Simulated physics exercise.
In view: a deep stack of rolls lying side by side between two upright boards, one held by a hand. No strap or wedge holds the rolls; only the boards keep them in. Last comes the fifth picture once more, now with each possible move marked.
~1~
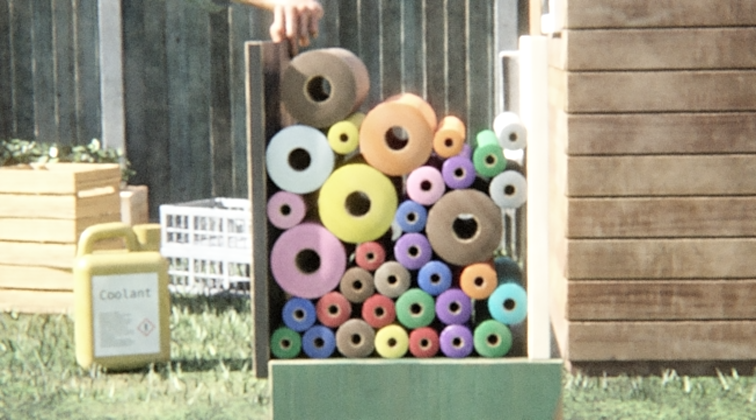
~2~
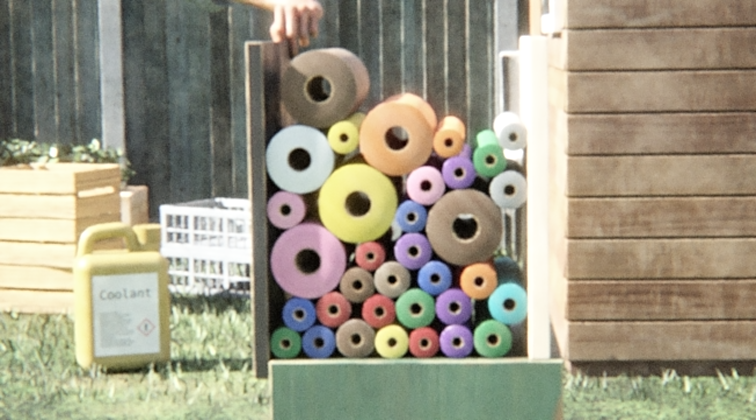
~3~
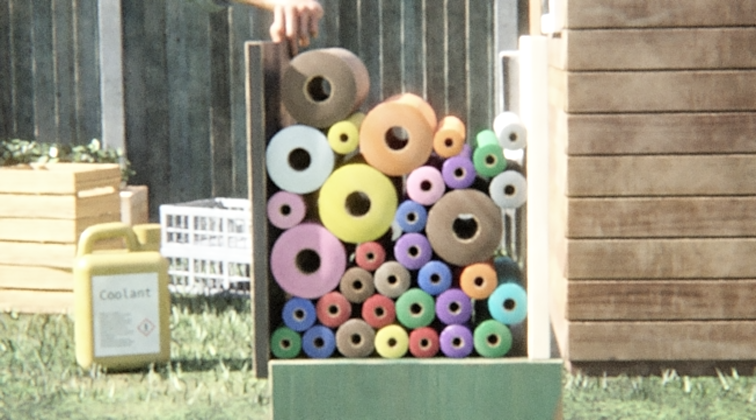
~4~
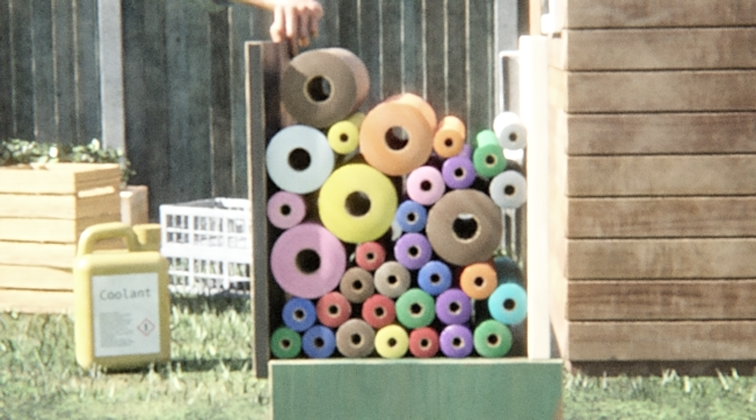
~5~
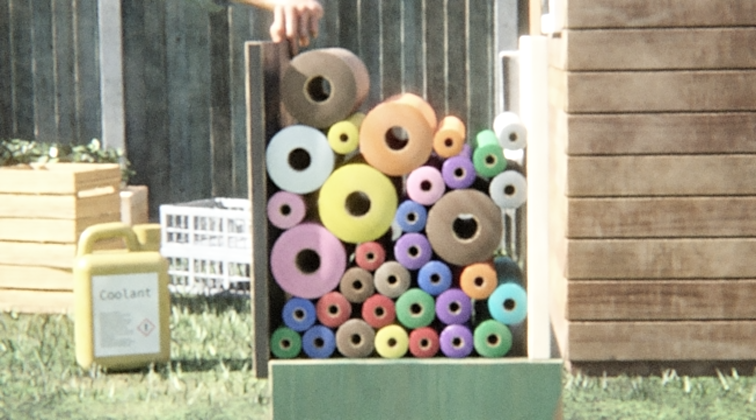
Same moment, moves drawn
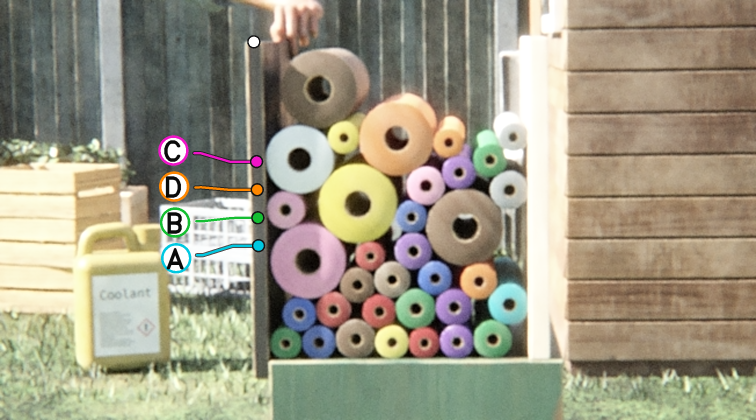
To begin with, a hand rests on top of the left of two upright boards, with colourful rolls of different sizes stacked between them, beside a yellow coolant container on grass. The hand stays in place, and the rolls and boards show no visible movement through to the end.
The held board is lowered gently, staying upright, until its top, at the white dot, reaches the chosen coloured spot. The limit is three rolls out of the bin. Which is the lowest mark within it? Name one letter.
Slide it to B.
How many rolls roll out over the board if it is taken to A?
The count is four.
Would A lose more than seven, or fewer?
Fewer than seven.
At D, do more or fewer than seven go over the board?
It loses fewer than seven.
On the marked copy, A at (259, 245); B at (258, 218); C at (257, 162); D at (257, 190); the white dot at (254, 42).
With B. Early on, top of the board (264, 116).
Further on, top of the board (266, 200).
At the end, top of the board (267, 217), none out over the board.
As for the rest, A four out over the board; C none out over the board; D none out over the board.
